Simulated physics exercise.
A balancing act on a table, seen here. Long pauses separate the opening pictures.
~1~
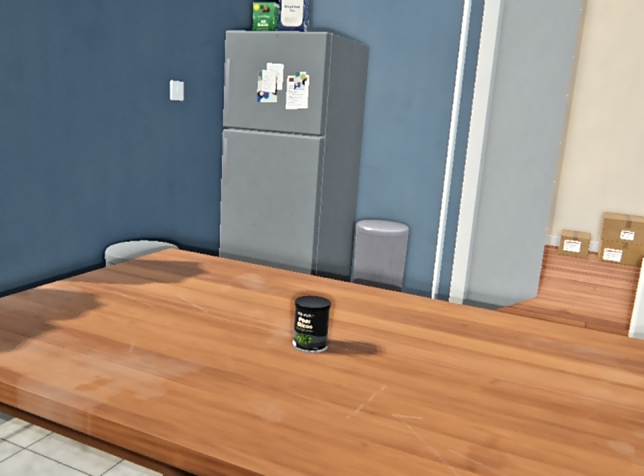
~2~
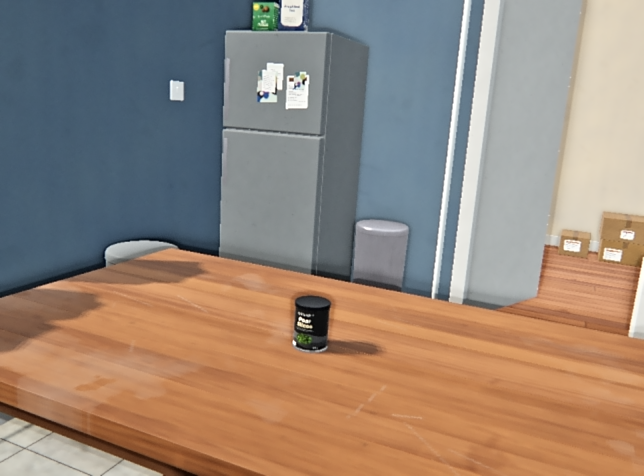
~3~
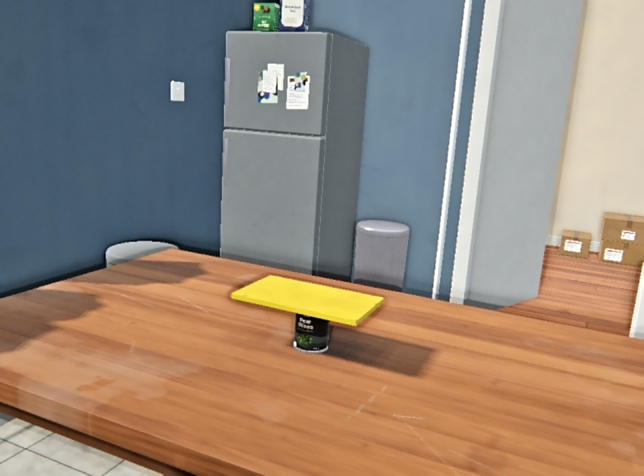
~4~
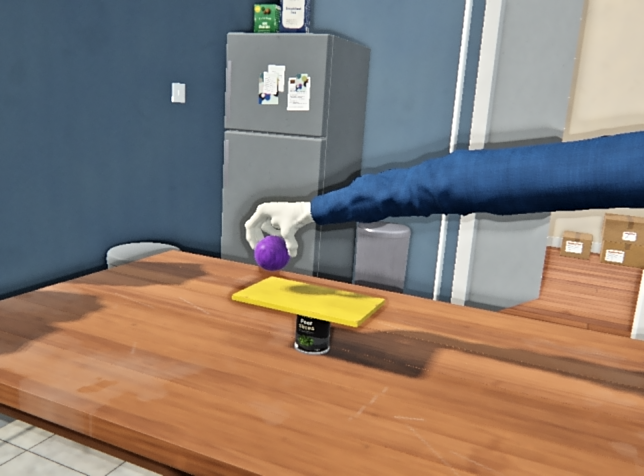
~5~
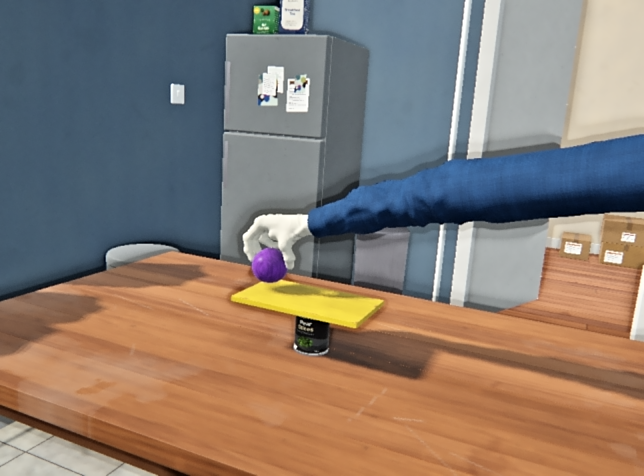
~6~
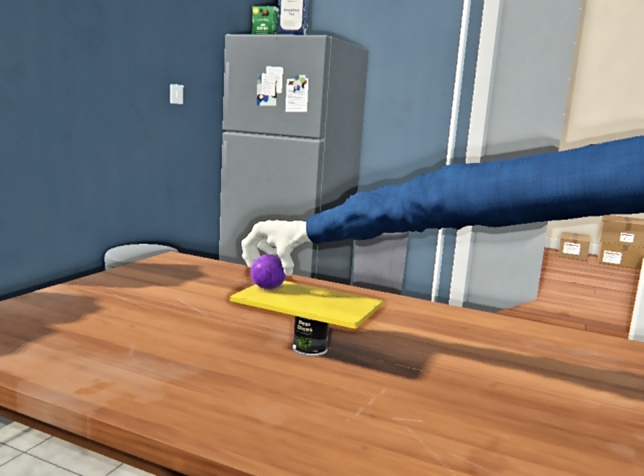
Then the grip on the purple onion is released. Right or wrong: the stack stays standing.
Wrong, it topples.
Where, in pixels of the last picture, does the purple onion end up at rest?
Near (240, 315).
Then, 0.30 s on from there, purple onion now fallen; yellow board turned 42° from how it was put.
Then, 0.40 s on from there, yellow board turned 63° from how it was put.
Then, 0.50 s on from there, yellow board turned 59° from how it was put.
Then, 1.30 s on from there, yellow board turned 45° from how it was put.
In the end, fallen, purple onion; toppled in the stack, yellow board; black tin unmoved. At the end, from the last picture's camera, purple onion near (240, 315). The stack gives way.
